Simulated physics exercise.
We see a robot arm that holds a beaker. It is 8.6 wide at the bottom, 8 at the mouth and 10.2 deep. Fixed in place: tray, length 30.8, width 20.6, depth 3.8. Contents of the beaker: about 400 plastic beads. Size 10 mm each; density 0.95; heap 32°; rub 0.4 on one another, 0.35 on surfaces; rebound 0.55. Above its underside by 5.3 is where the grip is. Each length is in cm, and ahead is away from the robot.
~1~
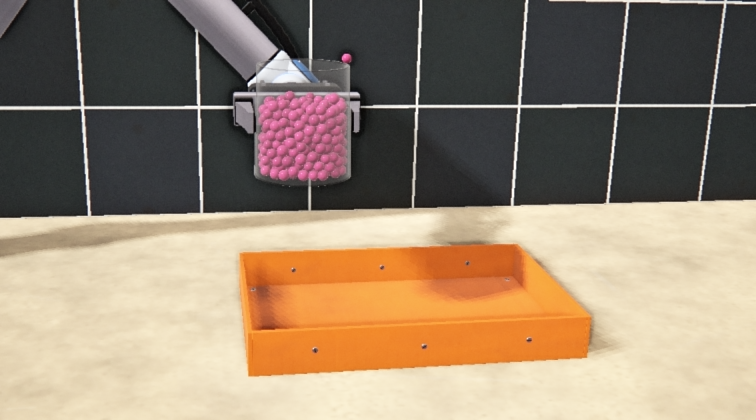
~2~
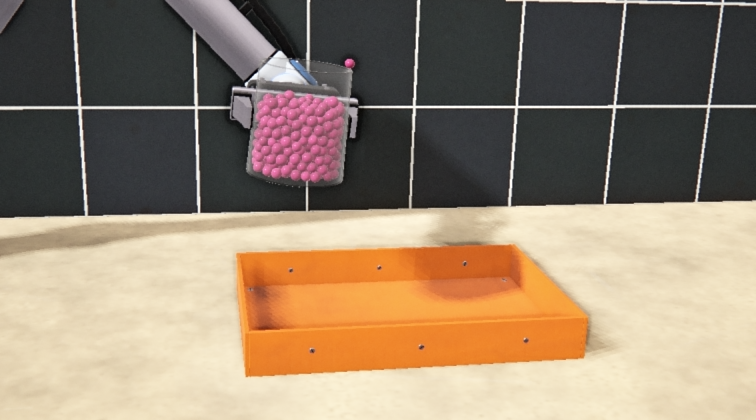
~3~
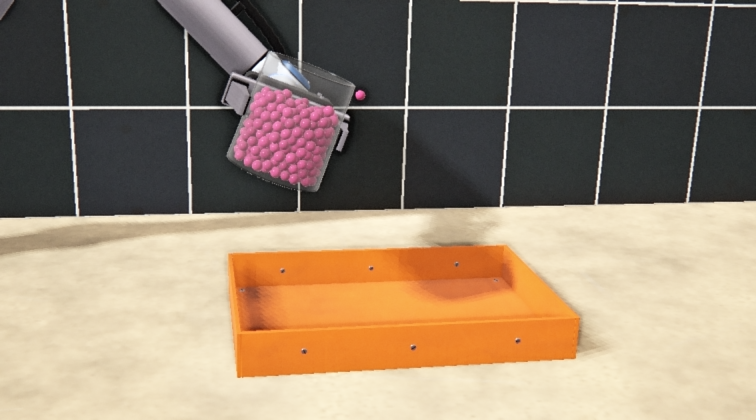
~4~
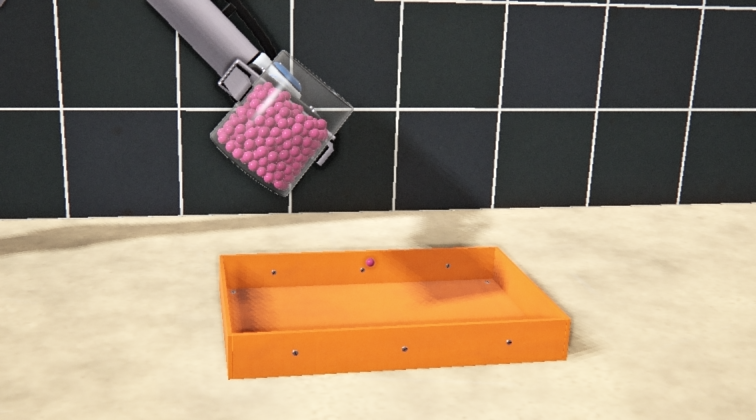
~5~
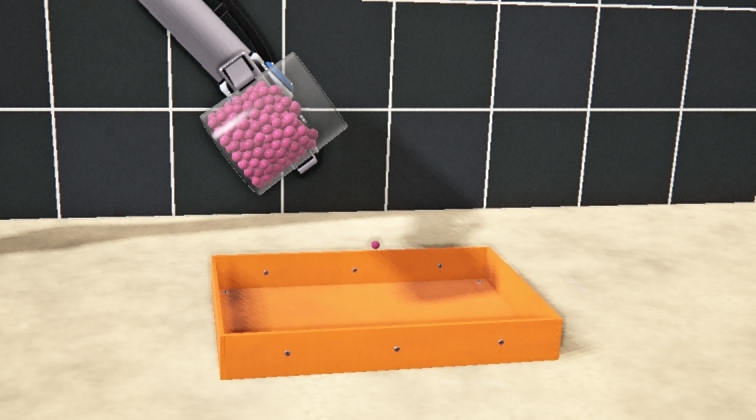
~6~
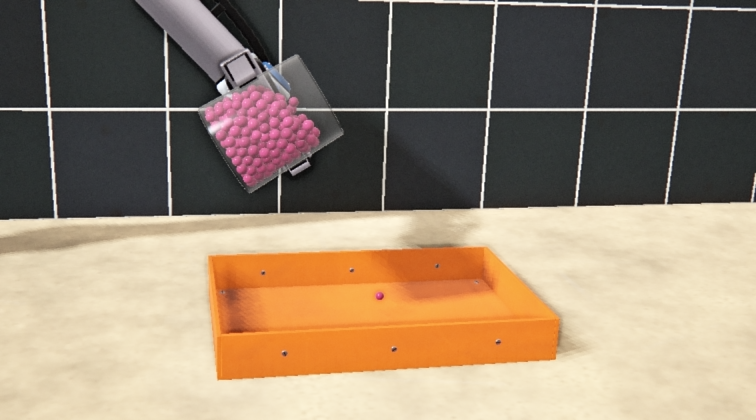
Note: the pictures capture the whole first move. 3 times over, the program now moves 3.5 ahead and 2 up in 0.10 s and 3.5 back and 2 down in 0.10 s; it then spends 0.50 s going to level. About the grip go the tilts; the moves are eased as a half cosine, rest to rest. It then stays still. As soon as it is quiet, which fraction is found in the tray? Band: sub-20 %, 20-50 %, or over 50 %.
Band: 20-50 %.
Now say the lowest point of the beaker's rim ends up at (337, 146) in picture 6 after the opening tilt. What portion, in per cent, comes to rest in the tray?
Estimate: About 65 per cent.
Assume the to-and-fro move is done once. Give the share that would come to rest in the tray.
Expected share: About 20 %.
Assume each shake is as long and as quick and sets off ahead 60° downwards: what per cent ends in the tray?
Some 5 in a hundred.
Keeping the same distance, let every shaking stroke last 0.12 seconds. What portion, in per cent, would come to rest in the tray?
Then about 30 per cent.
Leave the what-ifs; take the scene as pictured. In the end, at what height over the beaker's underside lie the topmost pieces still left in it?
7.5 cm.
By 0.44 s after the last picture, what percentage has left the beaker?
Around 30 percent at that moment.
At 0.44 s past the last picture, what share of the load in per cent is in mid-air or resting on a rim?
13 per cent.
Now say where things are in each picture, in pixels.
The first picture shows the beaker middle at (303, 122), level; upper third of the load around (306, 114), from x 265 to 345, top at y 60; 396 in the beaker.
The second picture shows the beaker middle at (300, 122), tilted 6° forward; upper third of the load around (300, 114), from x 255 to 350, top at y 65.
The third picture shows the beaker middle at (292, 123), tilted 20° forward; upper third of the load around (286, 115), from x 240 to 360, top at y 90; 395 in the beaker, 1 in flight or on a rim.
The fourth picture shows the beaker middle at (282, 124), tilted 39° forward; upper third of the load around (271, 115), from x 225 to 370, top at y 90; 395 in the beaker, 1 in the tray.
The fifth picture shows the beaker middle at (274, 124), tilted 53° forward; upper third of the load around (261, 111), from x 215 to 375, top at y 85; 395 in the beaker, 1 in the tray.
The sixth picture shows the beaker middle at (271, 124), tilted 59° forward; upper third of the load around (257, 112), from x 210 to 380, top at y 90; 395 in the beaker, 1 in the tray.
Then, 0.44 s on, tilted 59° forward, highest piece 23 above the table; 268 in the beaker, 76 in the tray, 1 on the table or floor, 51 in flight or on a rim.
Then, 0.88 s on, tilted 24° forward, highest piece 23 above the table; 229 in the beaker, 161 in the tray, 5 on the table or floor, 1 in flight or on a rim.
Then, 1.30 s on, level, highest piece 23 above the table; 229 in the beaker, 161 in the tray, 6 on the table or floor.
Then, 2.35 s on, level, highest piece 23 above the table; 229 in the beaker, 161 in the tray, 6 on the table or floor.
In the end, 229 in the beaker, 161 in the tray, 6 on the table or floor. That is 41 % in the tray.
